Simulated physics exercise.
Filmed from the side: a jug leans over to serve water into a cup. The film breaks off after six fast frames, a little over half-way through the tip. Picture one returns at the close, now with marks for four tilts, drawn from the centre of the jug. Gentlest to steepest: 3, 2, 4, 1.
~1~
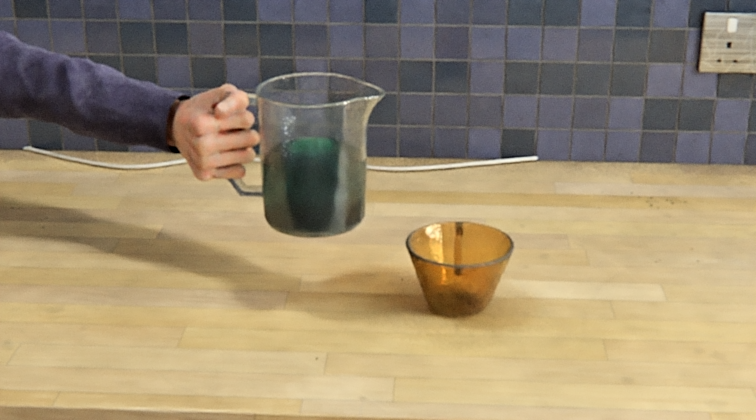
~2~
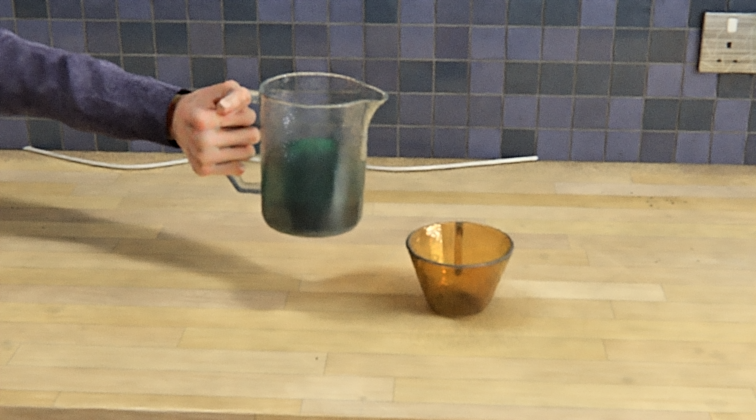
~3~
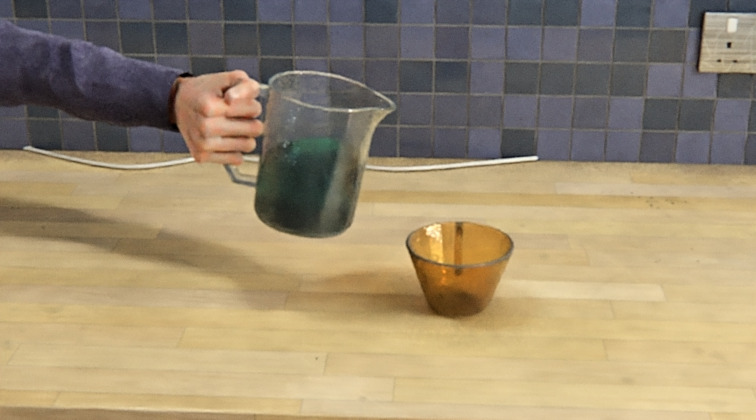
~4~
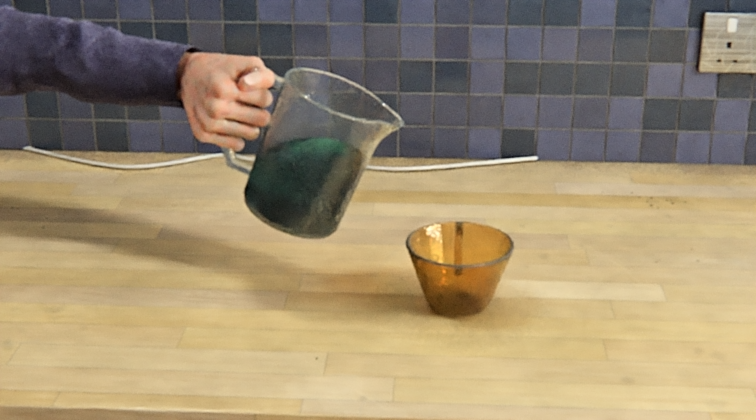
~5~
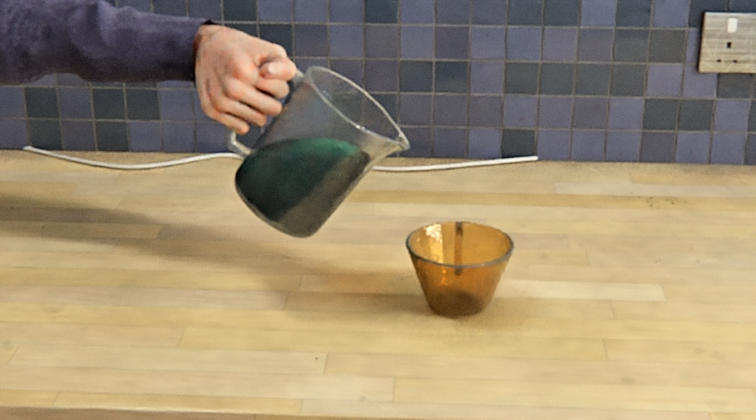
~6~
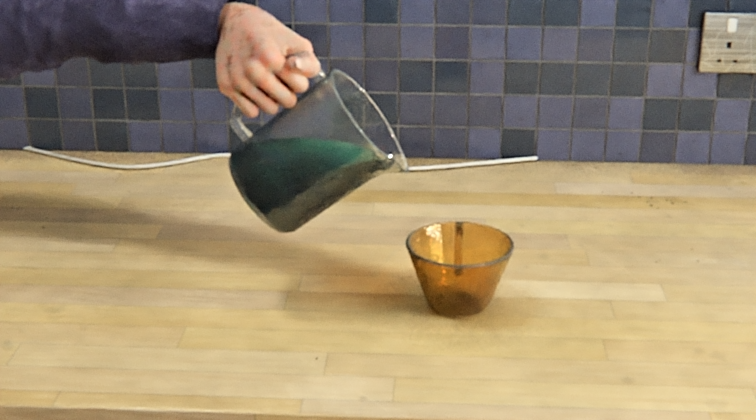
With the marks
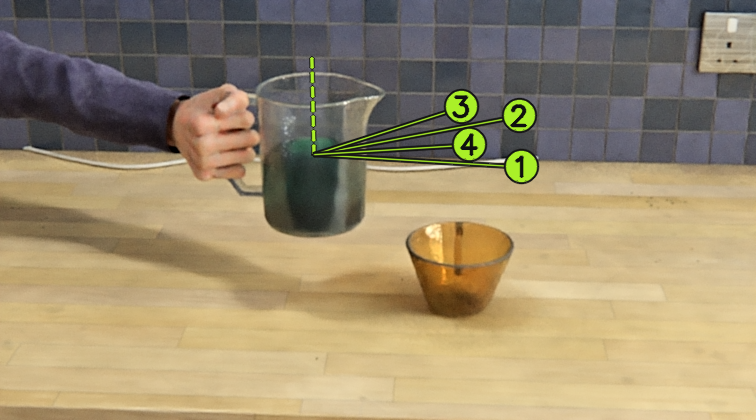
A hand held a clear glass jug of dark green liquid above a wooden counter, then tilted it steadily to the right, its spout dipping toward a small amber cup.
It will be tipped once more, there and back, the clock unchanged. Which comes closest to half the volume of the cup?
Choose 3.
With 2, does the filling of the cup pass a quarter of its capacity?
Yes, clearly.
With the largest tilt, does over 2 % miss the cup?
Yes.
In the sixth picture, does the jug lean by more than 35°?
Yes.
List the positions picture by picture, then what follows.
Upright, lip at (383, 93); rim of the cup round (460, 242); nothing has left yet.
Tipped about 3°, lip at (386, 96); nothing has left yet.
Tipped about 10°, lip at (394, 106); nothing has left yet.
Tipped about 22°, lip at (402, 123); nothing has left yet.
Tipped about 36°, lip at (408, 146); nothing has left yet.
Tipped about 52°, lip at (407, 169); nothing has left yet.
On the marked copy, 1 at (504, 166); 2 at (502, 119); 3 at (445, 112); 4 at (452, 146).
For line 1, the cup ends with about 69 % of what it can hold; 39 % of the water is spilt.
For line 2, the cup ends with about 64 % of what it can hold; 13 % of the water is spilt.
For line 3, the cup ends with about 52 % of what it can hold.
For line 4, the cup ends with about 68 % of what it can hold; 26 % of the water is spilt.
